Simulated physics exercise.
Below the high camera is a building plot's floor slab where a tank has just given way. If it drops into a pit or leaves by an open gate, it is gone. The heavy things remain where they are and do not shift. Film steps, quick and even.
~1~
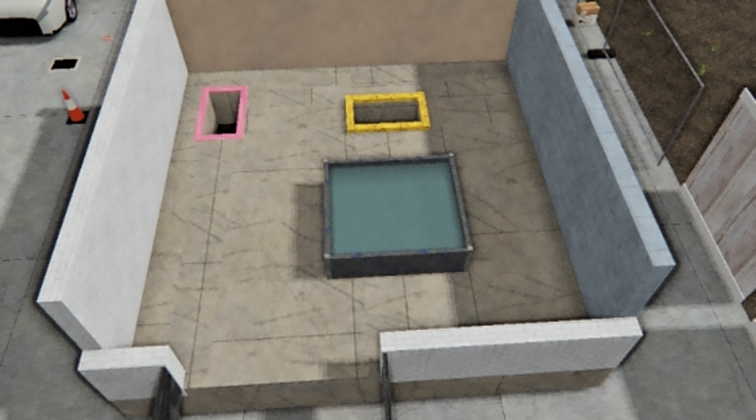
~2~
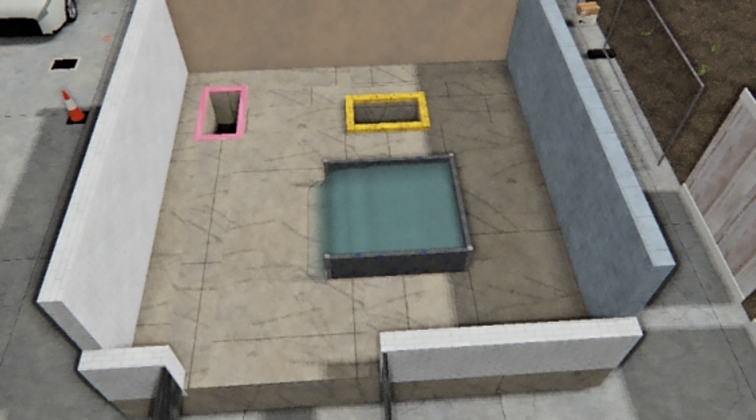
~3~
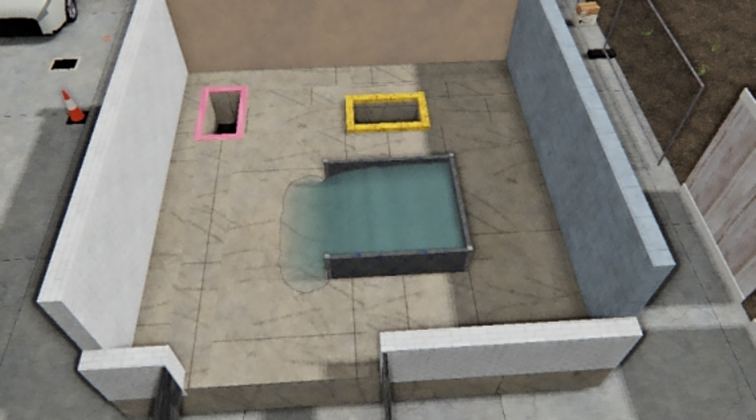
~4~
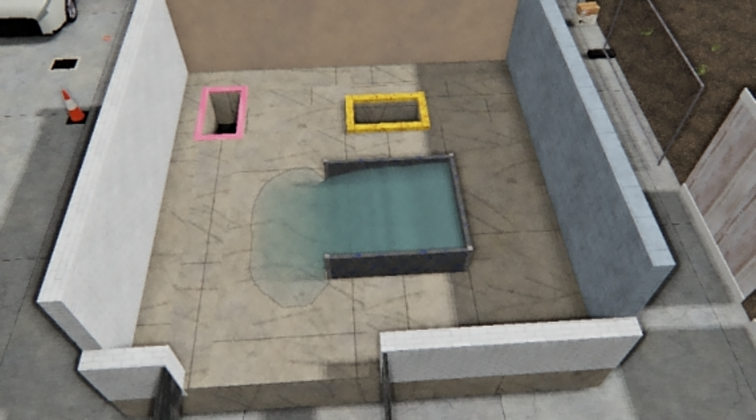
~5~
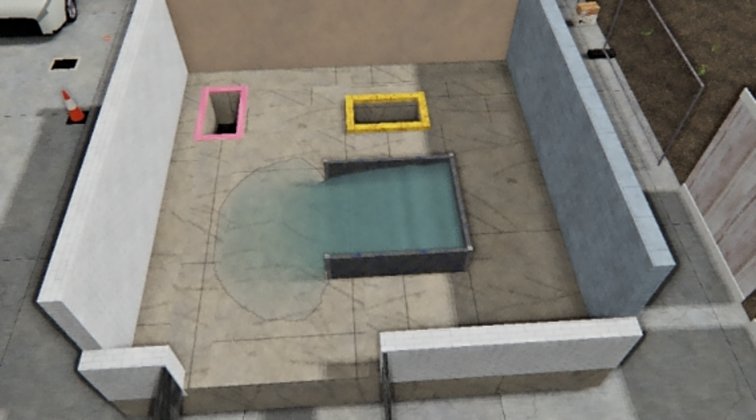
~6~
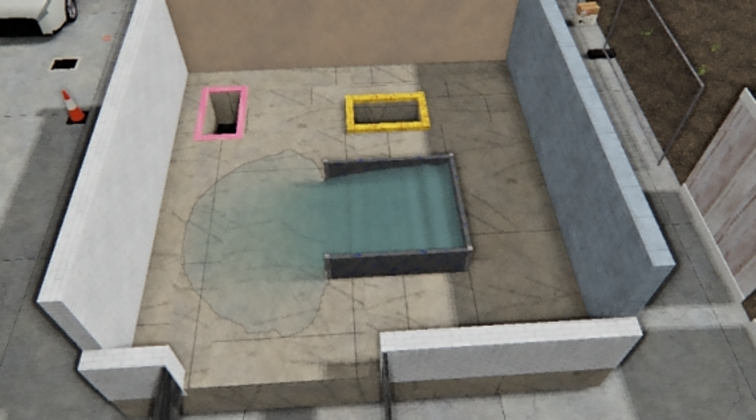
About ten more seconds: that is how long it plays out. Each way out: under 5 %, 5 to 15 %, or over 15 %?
One by one: As it plays out the gate goes past fifteen per cent; as it plays out the yellow pit never reaches five per cent; as it plays out the pink pit goes past fifteen per cent.
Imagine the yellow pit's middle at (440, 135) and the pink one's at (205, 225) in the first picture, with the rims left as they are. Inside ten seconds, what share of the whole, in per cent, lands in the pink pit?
Pink: About 50 %.
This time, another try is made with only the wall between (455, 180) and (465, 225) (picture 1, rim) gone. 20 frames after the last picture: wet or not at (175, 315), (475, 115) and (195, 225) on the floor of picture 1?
In the order asked: Out of reach, sodden, out of reach.
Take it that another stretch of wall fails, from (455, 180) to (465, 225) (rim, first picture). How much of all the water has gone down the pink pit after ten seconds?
Pink takes 6 in a hundred.
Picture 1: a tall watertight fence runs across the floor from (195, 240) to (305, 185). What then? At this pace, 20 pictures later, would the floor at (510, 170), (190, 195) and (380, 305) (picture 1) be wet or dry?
Okay, the first comes out left untouched, the next soaked, and the last left untouched.
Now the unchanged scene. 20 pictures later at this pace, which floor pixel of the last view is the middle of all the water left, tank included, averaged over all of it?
About (250, 232).
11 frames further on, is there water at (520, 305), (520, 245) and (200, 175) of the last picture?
Point 1: Unwetted; point 2: Unwetted; point 3: Inundated.
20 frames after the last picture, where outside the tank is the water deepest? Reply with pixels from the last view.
About at (127, 374).
A moment on, water covers 25 % of the floor; the gate 0 %, the yellow pit 0 %, the pink pit 0 %.
Next, water covers 30 % of the floor; the gate 1 %, the yellow pit 0 %, the pink pit 1 %.
Then, water covers 35 % of the floor; the gate 4 %, the yellow pit 0 %, the pink pit 8 %.
Later, water covers 55 % of the floor; the gate 14 %, the yellow pit 0 %, the pink pit 18 %.
In the end, water covers 70 % of the floor; the gate 25 %, the yellow pit 0 %, the pink pit 25 %.
